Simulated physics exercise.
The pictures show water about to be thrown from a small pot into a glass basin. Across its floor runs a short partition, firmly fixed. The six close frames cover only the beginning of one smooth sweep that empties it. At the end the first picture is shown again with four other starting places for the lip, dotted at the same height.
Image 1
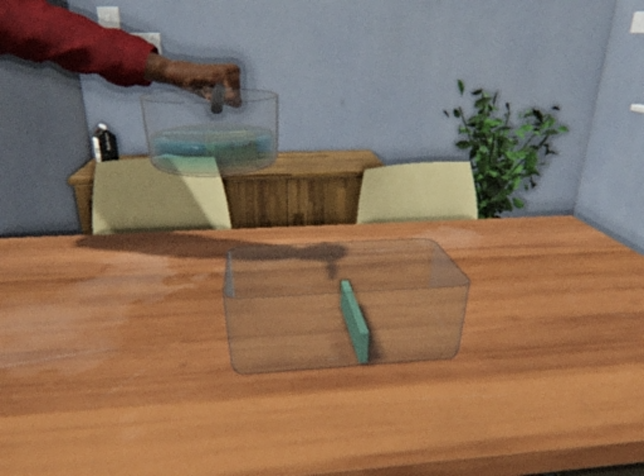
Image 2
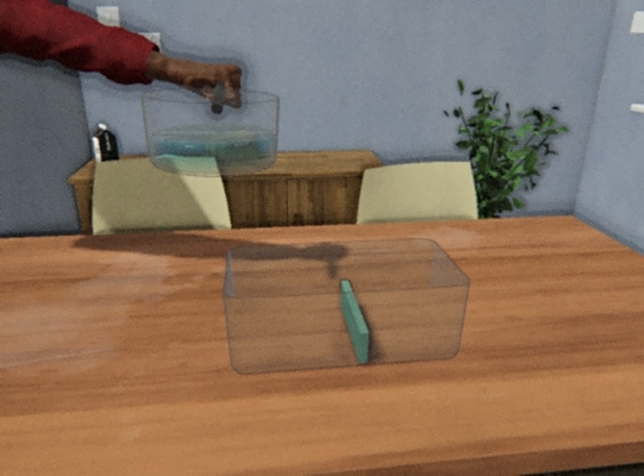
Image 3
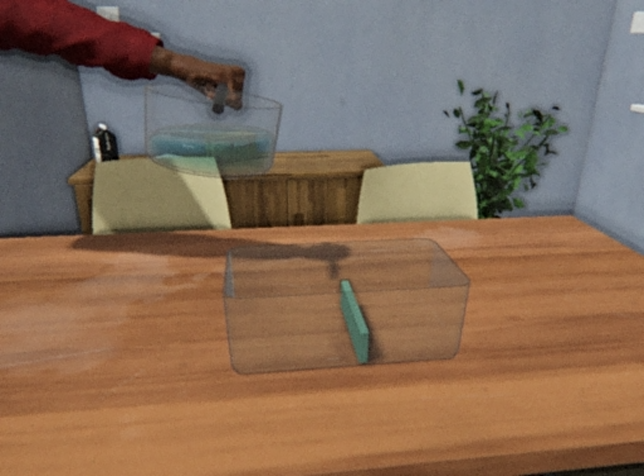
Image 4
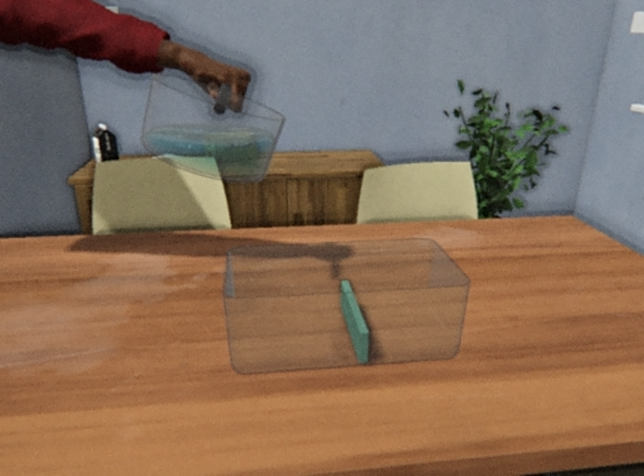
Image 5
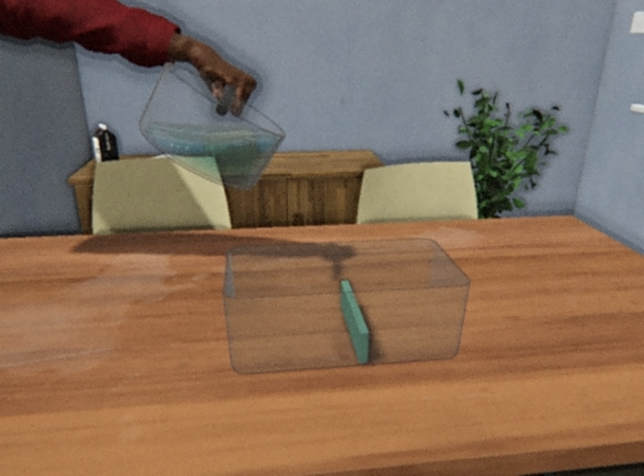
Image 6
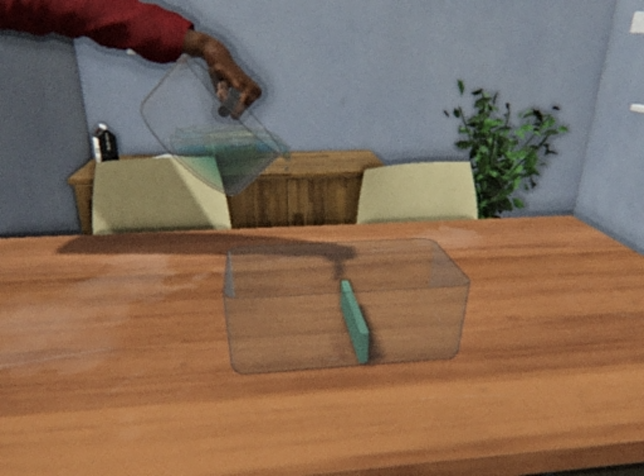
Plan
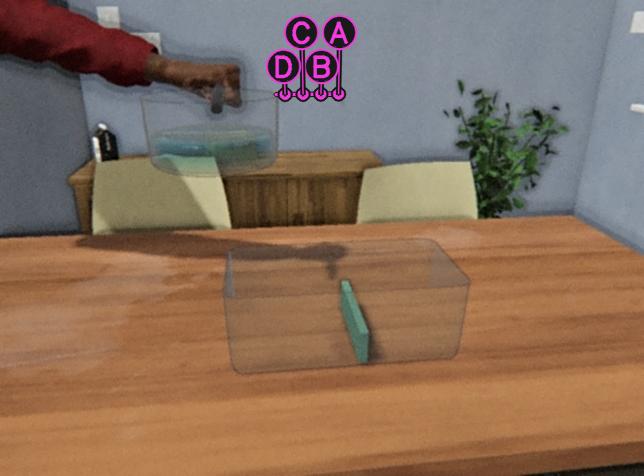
In a room with blue-grey walls, a fixed, slightly raised view looks across a wooden table toward two pale chairs, a low wooden cabinet and a leafy plant. A clear basin with a short green partition sits on the table, while a red-sleeved arm holds a transparent container of bluish-green water at upper left. The hand tilts the container rightward, slowly then more steeply, and water slips over its lower lip.
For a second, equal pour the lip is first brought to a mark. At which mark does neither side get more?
The answer is place B.
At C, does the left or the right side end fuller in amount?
More ends on the left.
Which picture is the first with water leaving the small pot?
Picture 6.
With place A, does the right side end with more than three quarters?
Yes, it does.
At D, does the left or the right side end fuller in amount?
The left side.
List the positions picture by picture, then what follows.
Upright, lip at (276, 94); basin from (231, 370) to (457, 353); top of the wall at (354, 304); nothing has left yet.
Tipped about 2°, lip at (277, 97); nothing has left yet.
Tipped about 9°, lip at (280, 104); nothing has left yet.
Tipped about 19°, lip at (283, 117); nothing has left yet.
Tipped about 32°, lip at (284, 133); nothing has left yet.
Tipped about 46°, lip at (281, 150); water is over the lip, down to (286, 169).
On the marked copy, A at (338, 94); B at (320, 94); C at (303, 94); D at (285, 94).
If A is chosen, about 16 % ends left of the wall and 83 % right of it.
If B is chosen, about 49 % ends left of the wall and 50 % right of it.
If C is chosen, about 76 % ends left of the wall and 22 % right of it.
If D is chosen, about 95 % ends left of the wall and 3 % right of it.
